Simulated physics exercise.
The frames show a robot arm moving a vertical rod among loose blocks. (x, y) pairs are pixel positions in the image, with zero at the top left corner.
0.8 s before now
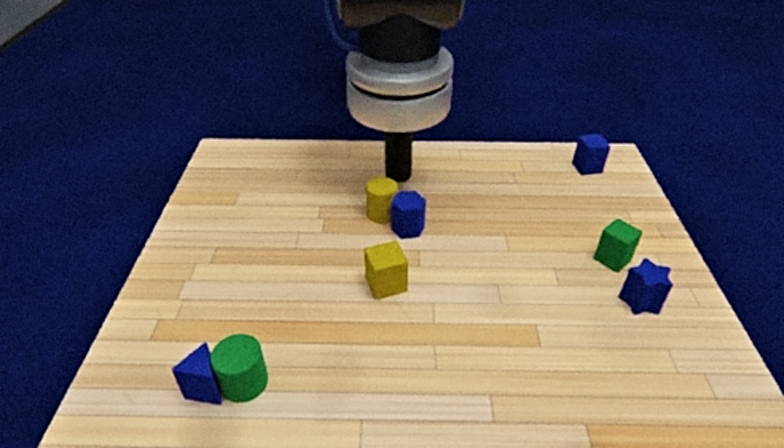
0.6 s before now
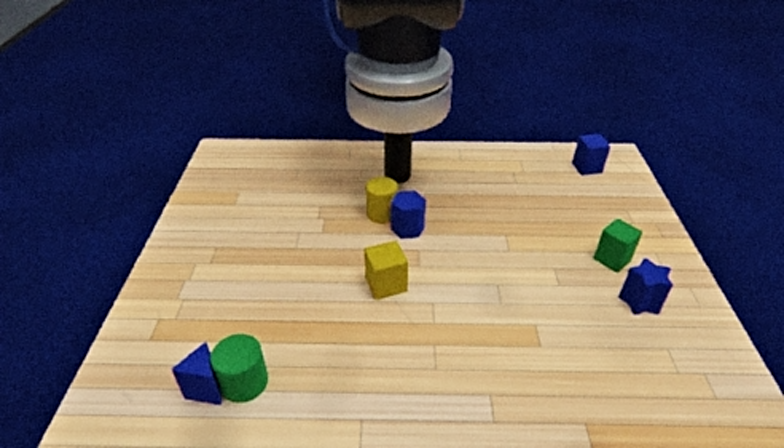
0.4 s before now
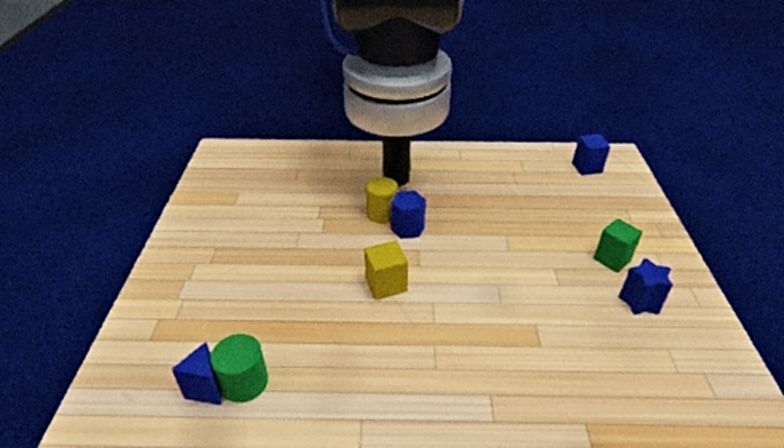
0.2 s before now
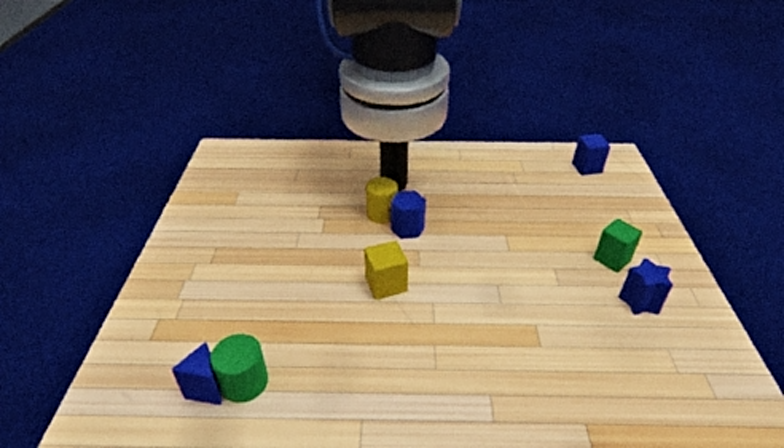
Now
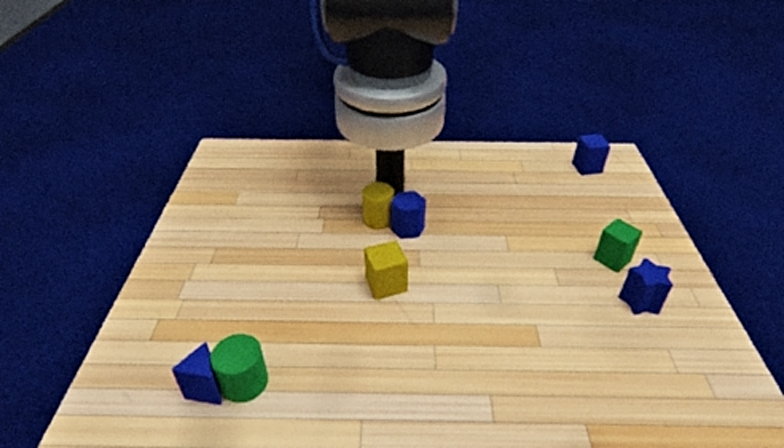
On a wooden board, a robot arm's black rod moves slightly toward the viewer, nudging a yellow cylinder beside a blue block.
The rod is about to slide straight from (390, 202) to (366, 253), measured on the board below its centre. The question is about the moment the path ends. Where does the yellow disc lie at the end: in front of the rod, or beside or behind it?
The rod still drives it.
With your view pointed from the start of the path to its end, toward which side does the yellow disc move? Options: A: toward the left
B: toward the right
(B)
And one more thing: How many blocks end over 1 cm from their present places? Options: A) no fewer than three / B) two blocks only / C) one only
(C)
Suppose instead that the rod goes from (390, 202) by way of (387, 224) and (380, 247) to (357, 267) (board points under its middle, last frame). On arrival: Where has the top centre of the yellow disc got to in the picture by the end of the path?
That would be at about pixel (320, 239).
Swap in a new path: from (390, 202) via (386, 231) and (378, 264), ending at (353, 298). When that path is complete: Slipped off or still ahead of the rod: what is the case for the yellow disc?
I predict the rod has moved past it.
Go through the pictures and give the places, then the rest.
The first frame shows rod tip at (398, 176); block tops, yellow disc at (382, 185); blue six-sided block at (409, 200).
The second frame shows rod at (398, 177); blocks unchanged.
The third frame shows rod at (396, 180); blocks unchanged.
The fourth frame shows rod at (394, 185); blocks unchanged.
The fifth frame shows rod at (390, 193); yellow disc at (378, 191); blue six-sided block at (409, 200).
What follows on the original path. Halfway along, rod at (378, 216); yellow disc at (361, 215).
At the end, rod at (366, 242); yellow disc at (339, 239); blue six-sided block in place.
